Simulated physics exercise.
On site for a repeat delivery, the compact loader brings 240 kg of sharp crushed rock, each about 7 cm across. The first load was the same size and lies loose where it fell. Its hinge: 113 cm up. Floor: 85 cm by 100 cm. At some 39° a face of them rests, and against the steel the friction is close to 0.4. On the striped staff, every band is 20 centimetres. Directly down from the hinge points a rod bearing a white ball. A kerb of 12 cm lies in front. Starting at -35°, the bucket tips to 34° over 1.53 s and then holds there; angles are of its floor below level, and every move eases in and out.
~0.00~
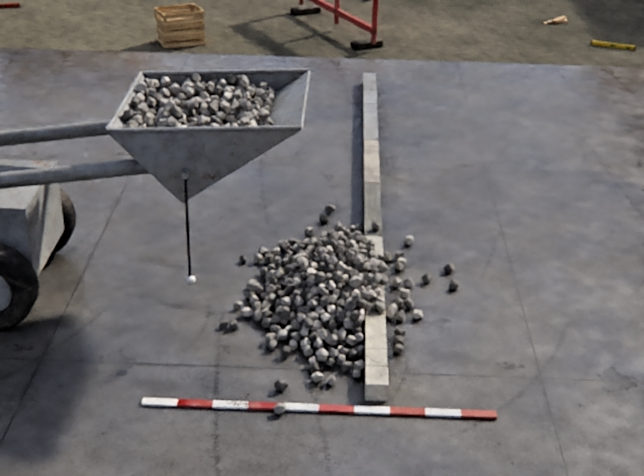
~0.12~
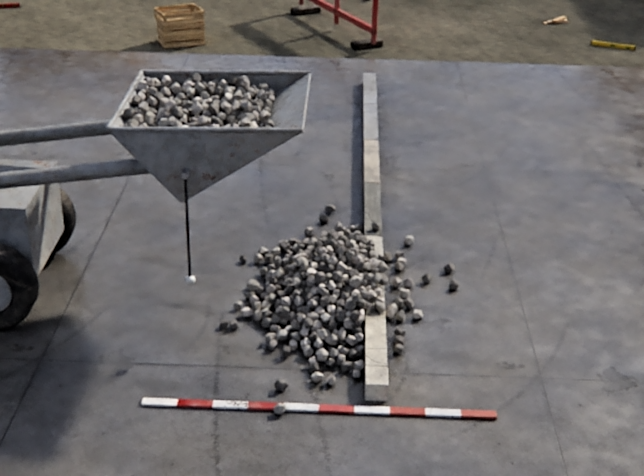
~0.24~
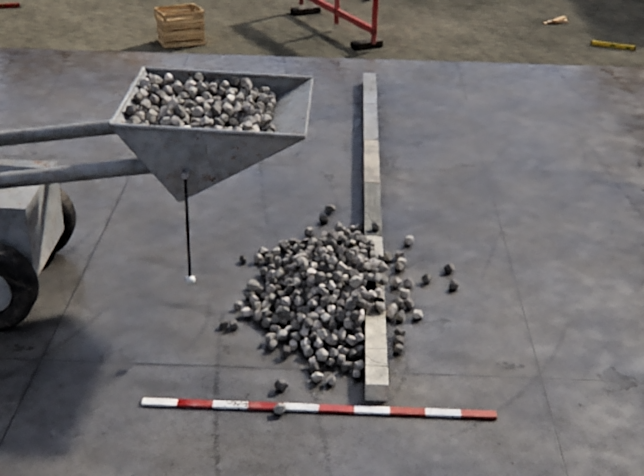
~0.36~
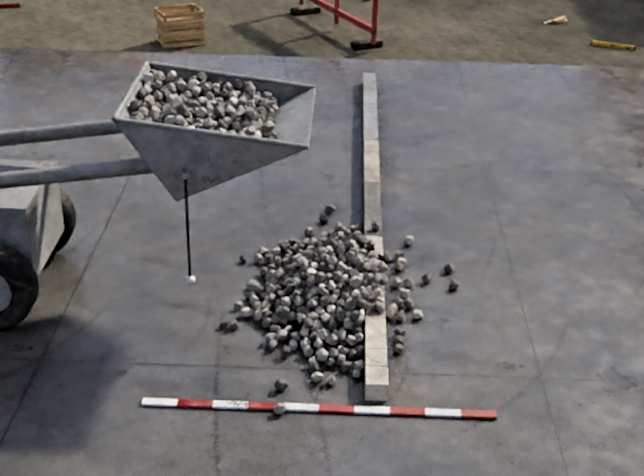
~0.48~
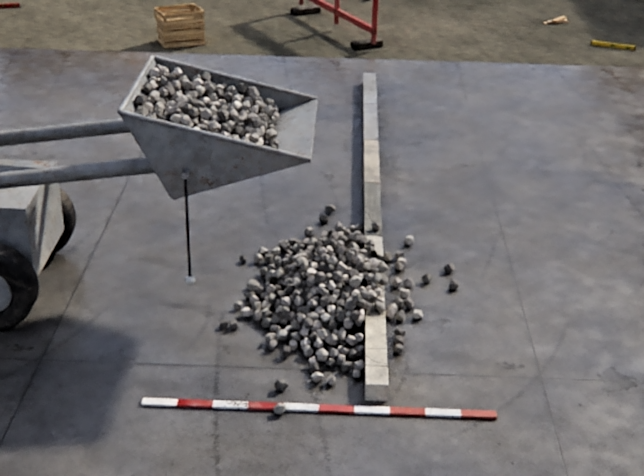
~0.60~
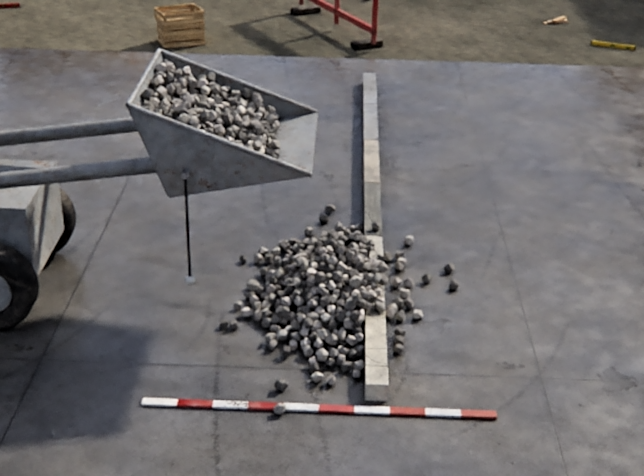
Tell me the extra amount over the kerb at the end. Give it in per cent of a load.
16 per cent.
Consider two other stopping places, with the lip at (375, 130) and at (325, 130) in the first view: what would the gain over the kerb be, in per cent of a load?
I'd say close to 90 per cent for one and close to 35 per cent for the other, in that order.
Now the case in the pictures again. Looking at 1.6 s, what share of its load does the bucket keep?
Roughly 75 parts in a hundred of the load.
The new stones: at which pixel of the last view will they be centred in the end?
Their middle rests near (326, 277).
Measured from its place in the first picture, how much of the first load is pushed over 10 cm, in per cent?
Near 5 per cent, I reckon.
After 1.1 s the floor is at 23°; in per cent of one load, 100 in the bucket, 97 on this side of the kerb, 3 over the kerb; the foremost stones are at (423, 283).
After 1.6 s the floor is at 34°; in per cent of one load, 75 in the bucket, 122 on this side of the kerb, 3 over the kerb; the foremost stones are at (423, 283).
After 2.0 s the floor is at 34°; in per cent of one load, 29 in the bucket, 166 on this side of the kerb, 5 over the kerb; the foremost stones are at (423, 277).
After 4.4 s the floor is at 34°; in per cent of one load, 0 in the bucket, 181 on this side of the kerb, 19 over the kerb; the foremost stones are at (469, 299). Net gain over the kerb, 16.
